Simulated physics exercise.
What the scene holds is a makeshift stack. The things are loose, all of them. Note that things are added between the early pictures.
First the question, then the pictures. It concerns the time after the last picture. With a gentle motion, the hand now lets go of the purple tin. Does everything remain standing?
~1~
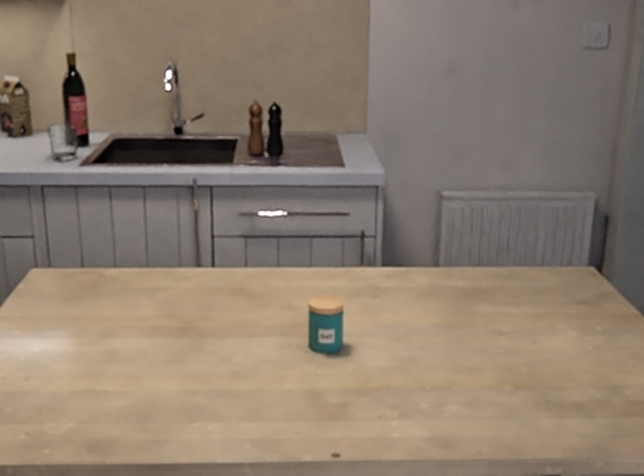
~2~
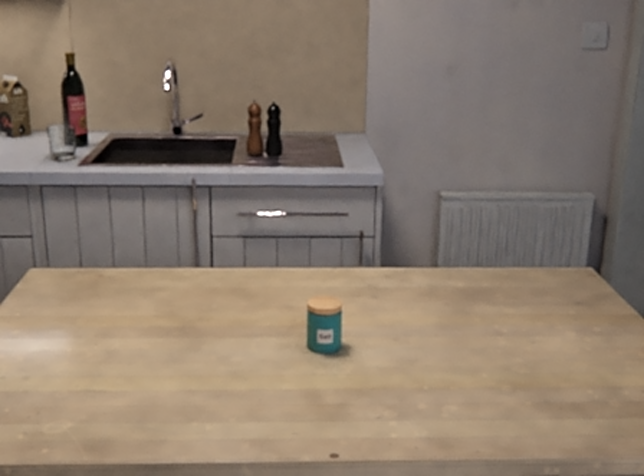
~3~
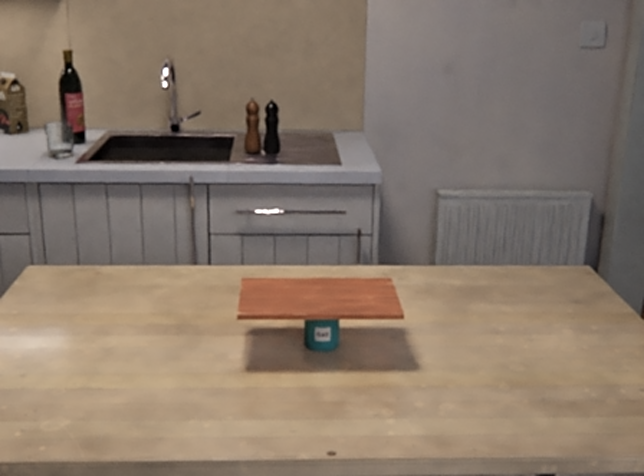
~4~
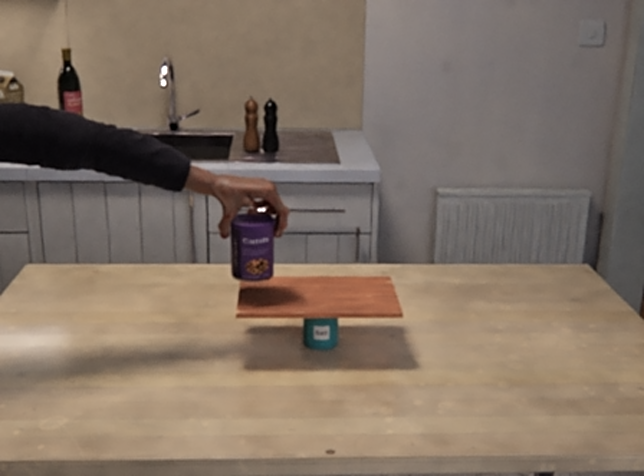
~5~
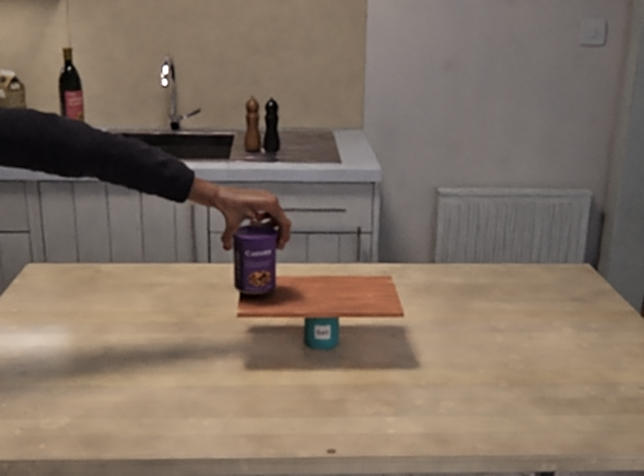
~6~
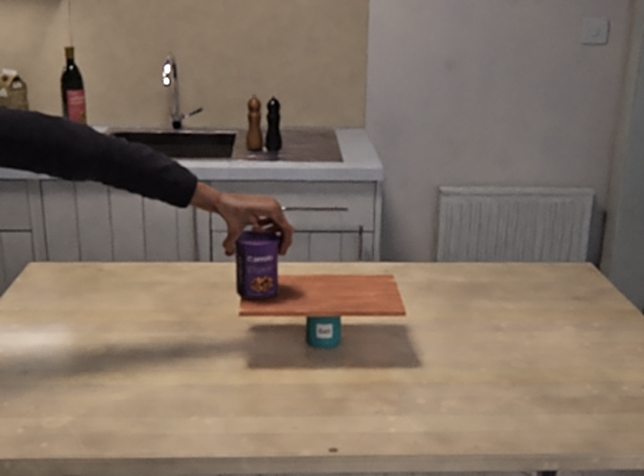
No, my guess is it moves out of place.
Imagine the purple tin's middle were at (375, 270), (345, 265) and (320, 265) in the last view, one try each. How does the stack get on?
The stack tumbles down in the first case, remains standing in the second, and remains standing in the third.
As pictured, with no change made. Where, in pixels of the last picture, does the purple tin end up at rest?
In the final view it sits at roughly (204, 322).
Then, 0.30 s past the last view, purple tin now fallen; orange board rocked 43° from its first pose.
Then, 0.50 s past the last view, orange board rocked 42° from its first pose.
Finally, fallen, purple tin; the other 2 still in place. Final places as the last picture's camera would see them, purple tin near (204, 322). The stack gives way.
